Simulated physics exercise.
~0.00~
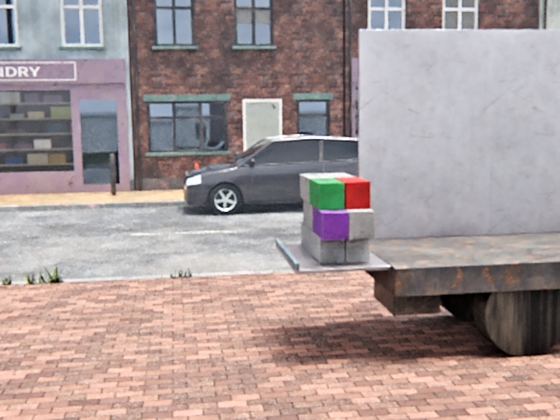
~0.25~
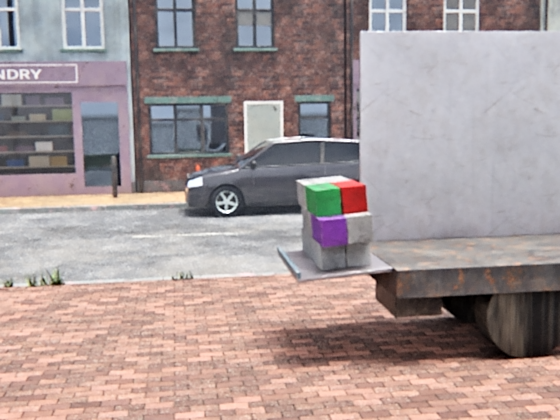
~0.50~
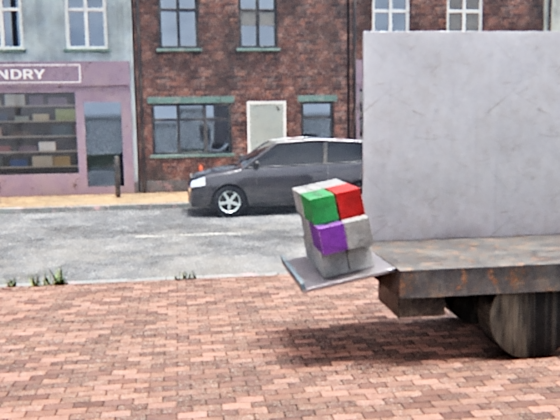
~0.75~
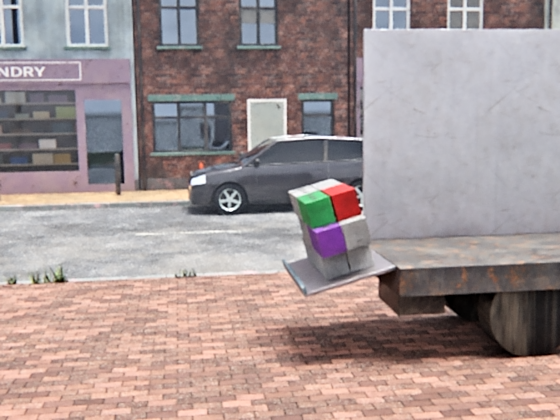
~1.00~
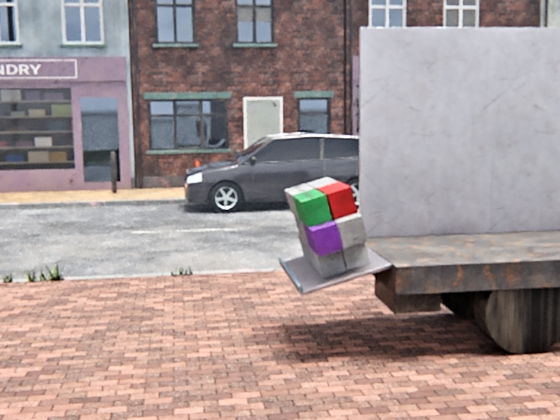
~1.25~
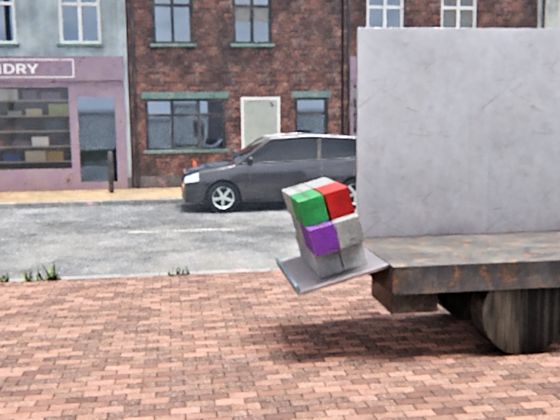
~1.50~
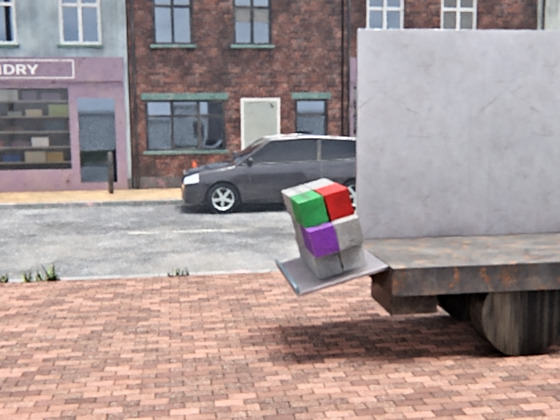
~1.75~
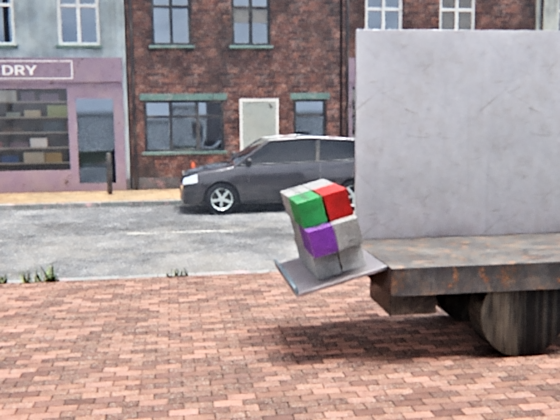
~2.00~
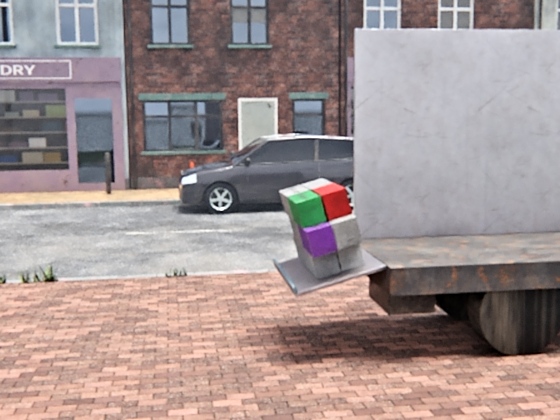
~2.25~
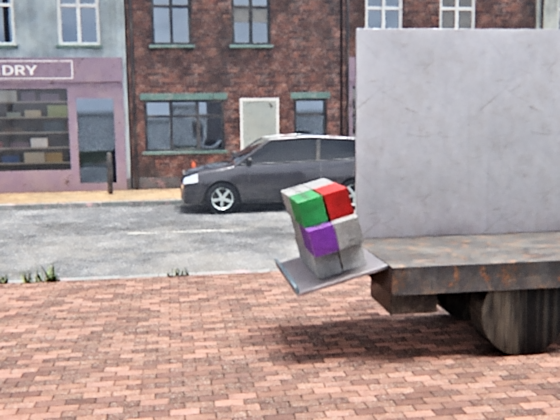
The tail lift on the back of a parked lorry drooped down to the left, tilting the stack of grey, green, red and purple blocks on it, then stopped, and the whole stack stayed together on the sloping platform without sliding off.
